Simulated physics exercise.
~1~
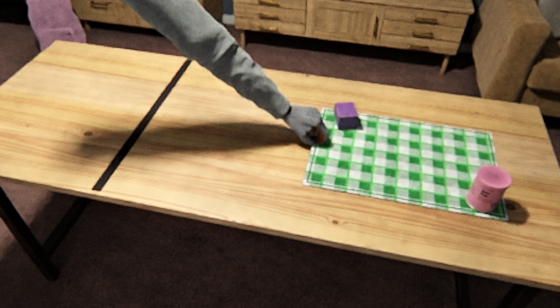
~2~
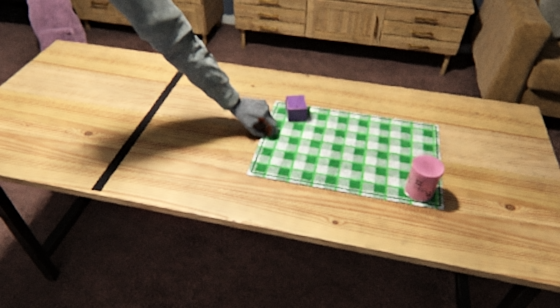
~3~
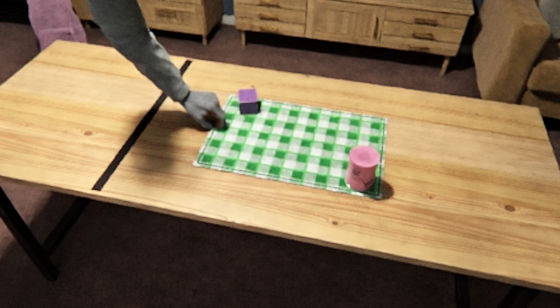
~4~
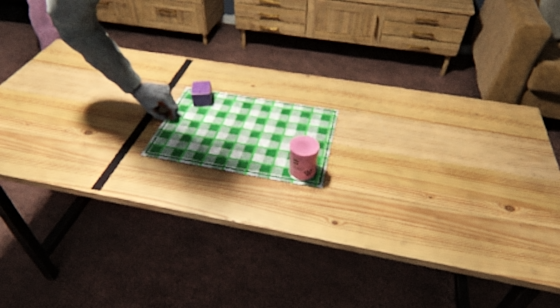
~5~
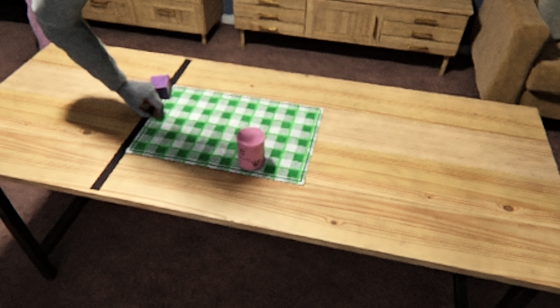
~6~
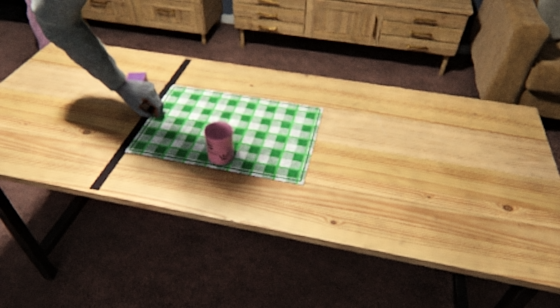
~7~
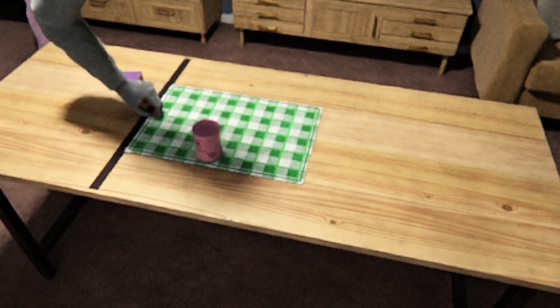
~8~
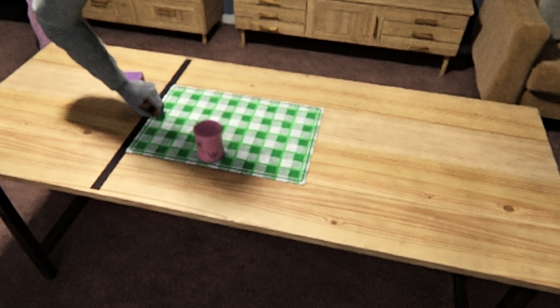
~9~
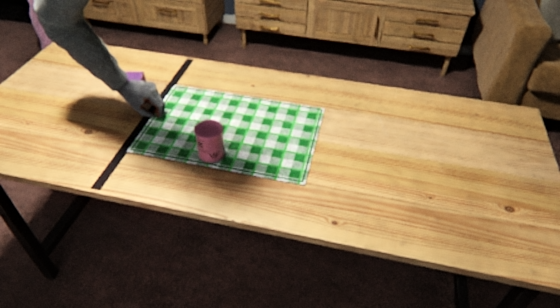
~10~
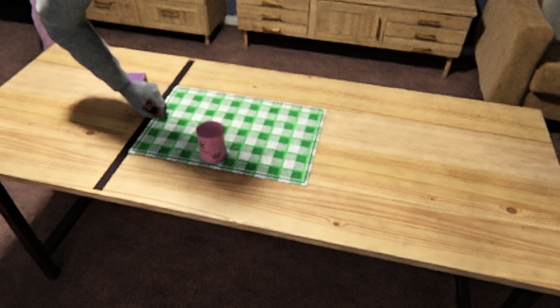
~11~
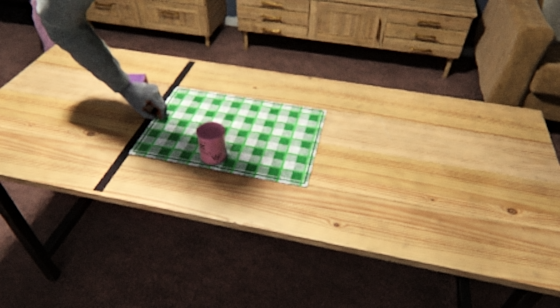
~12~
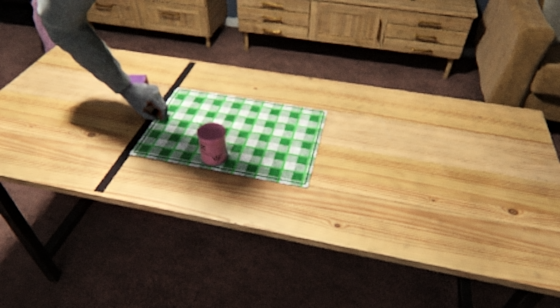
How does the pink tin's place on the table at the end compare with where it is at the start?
The pink tin starts toward the right end of the table and ends well to the left, much closer to the dark strip of tape.
